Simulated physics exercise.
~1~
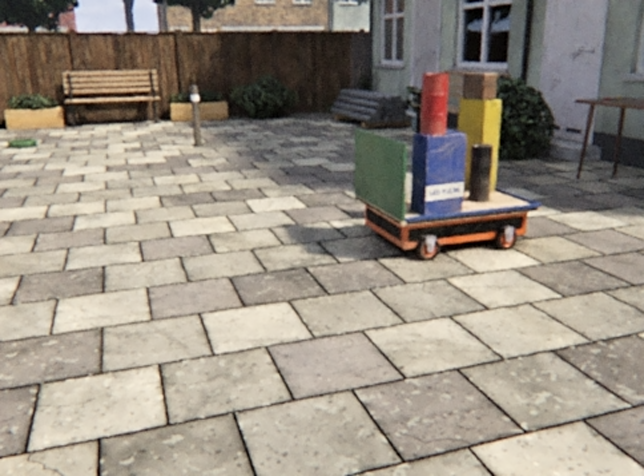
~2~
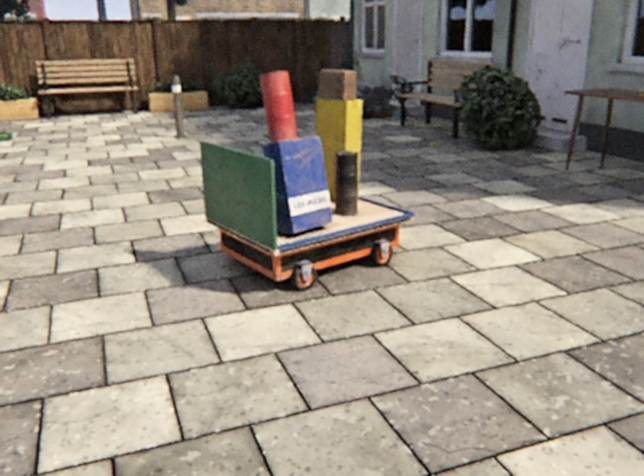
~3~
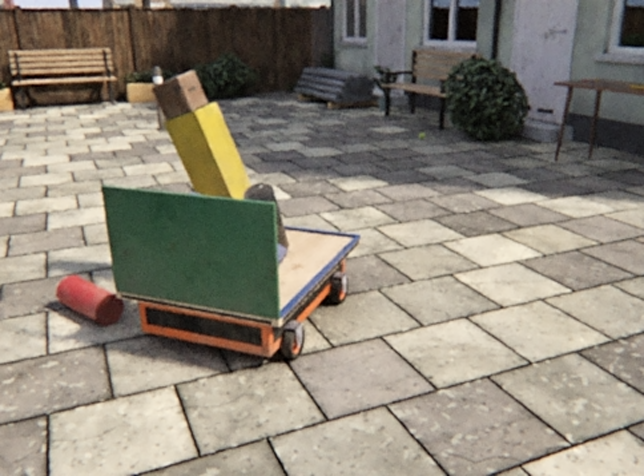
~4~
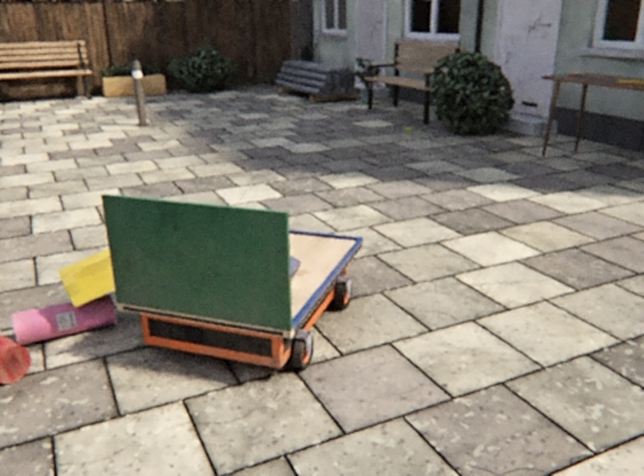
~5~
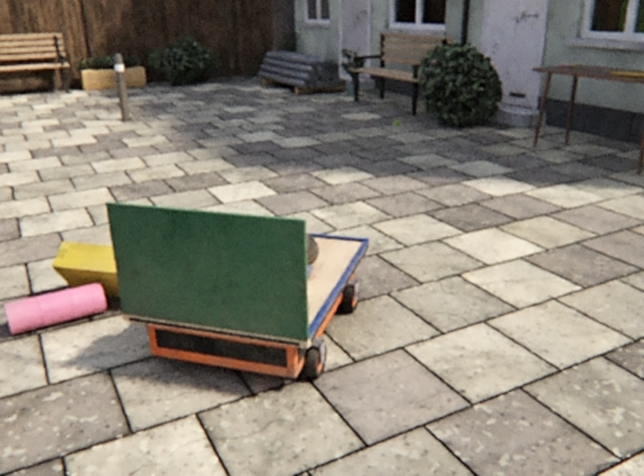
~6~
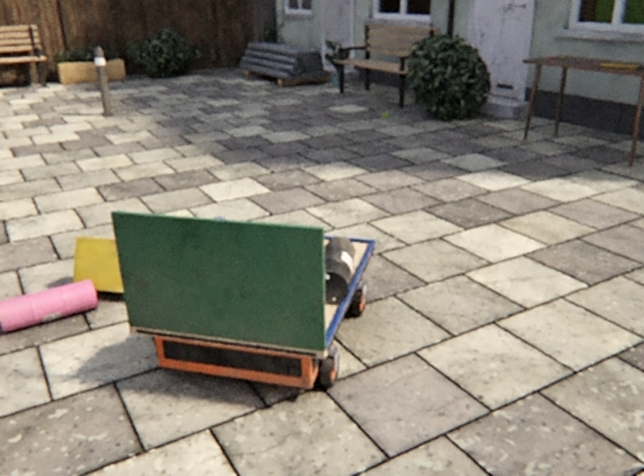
To begin with, a low orange cart with a green board at one end carries an upright stack of boxes and canisters across a paved courtyard. It rolls left and nearer, and the red canister and blue box begin to lean. As the cart turns its board toward the viewer, the red canister drops onto the paving at left, while the yellow box tips with the brown toolbox on top. Next the yellow box and a pink canister land beside it. Finally the cart stands still, the pink canister and yellow box lying at left and a dark canister toppled behind the board.
